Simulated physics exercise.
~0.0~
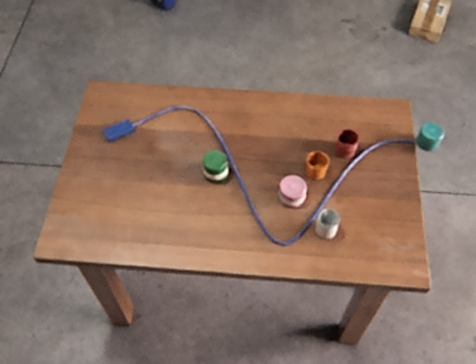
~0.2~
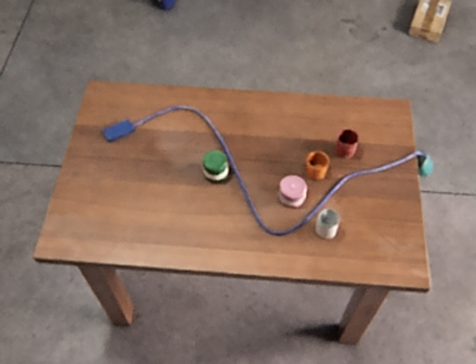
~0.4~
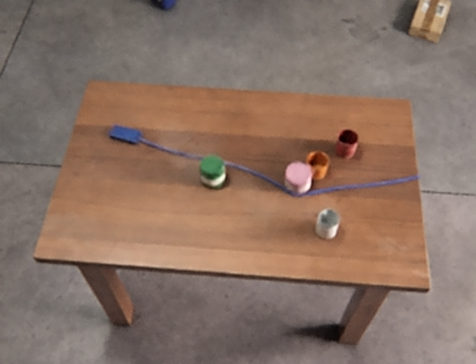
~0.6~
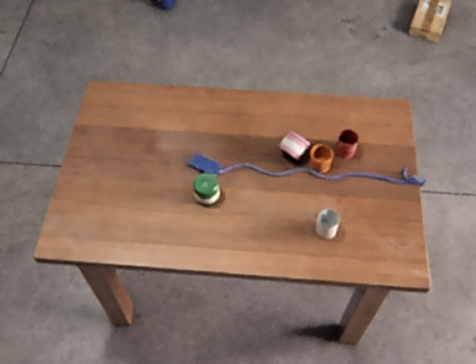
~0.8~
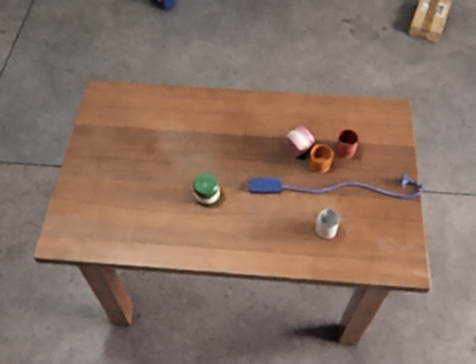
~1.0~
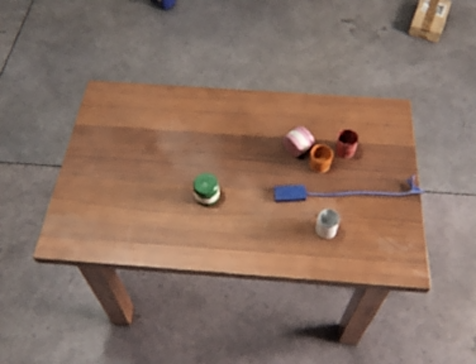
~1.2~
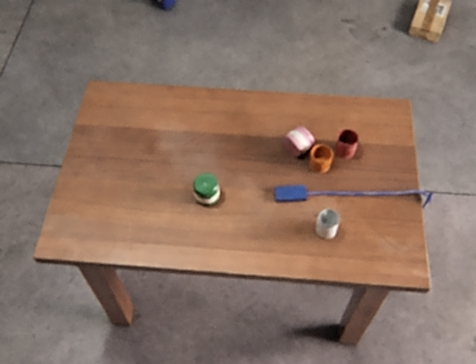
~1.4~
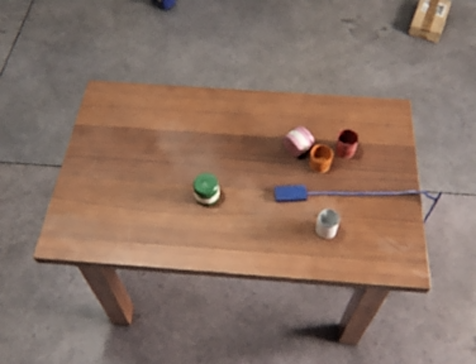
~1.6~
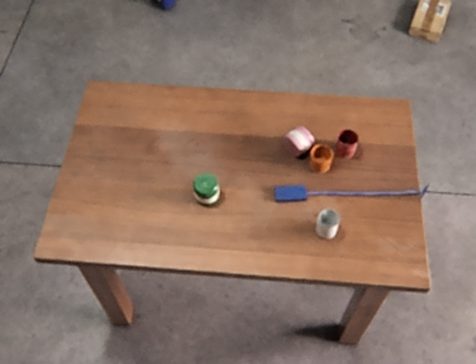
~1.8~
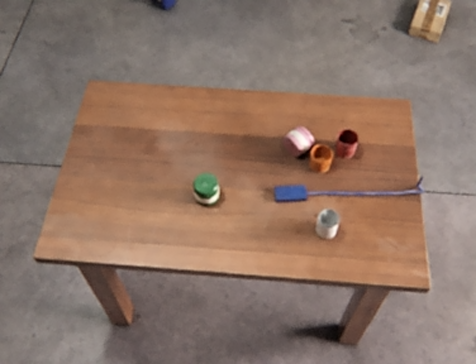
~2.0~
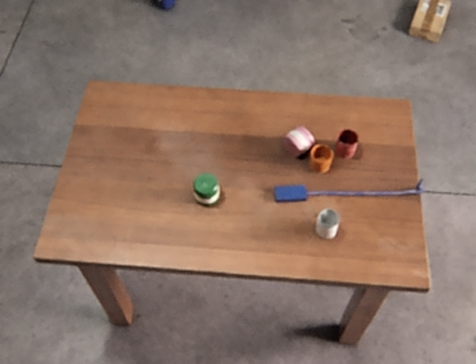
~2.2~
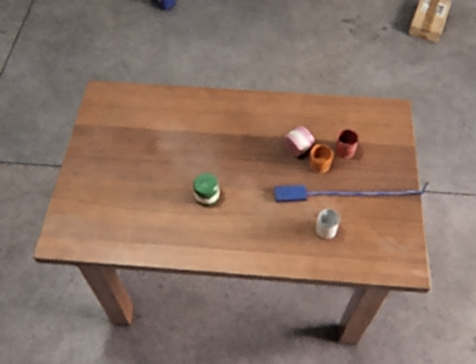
A teal speaker at the table's right edge drops out of sight, pulling a cable that drags a blue phone rightward across the wood, nudging a green tin and tipping a pink canister onto its side beside the orange mug, before the phone stops near the white mug, still on the table.
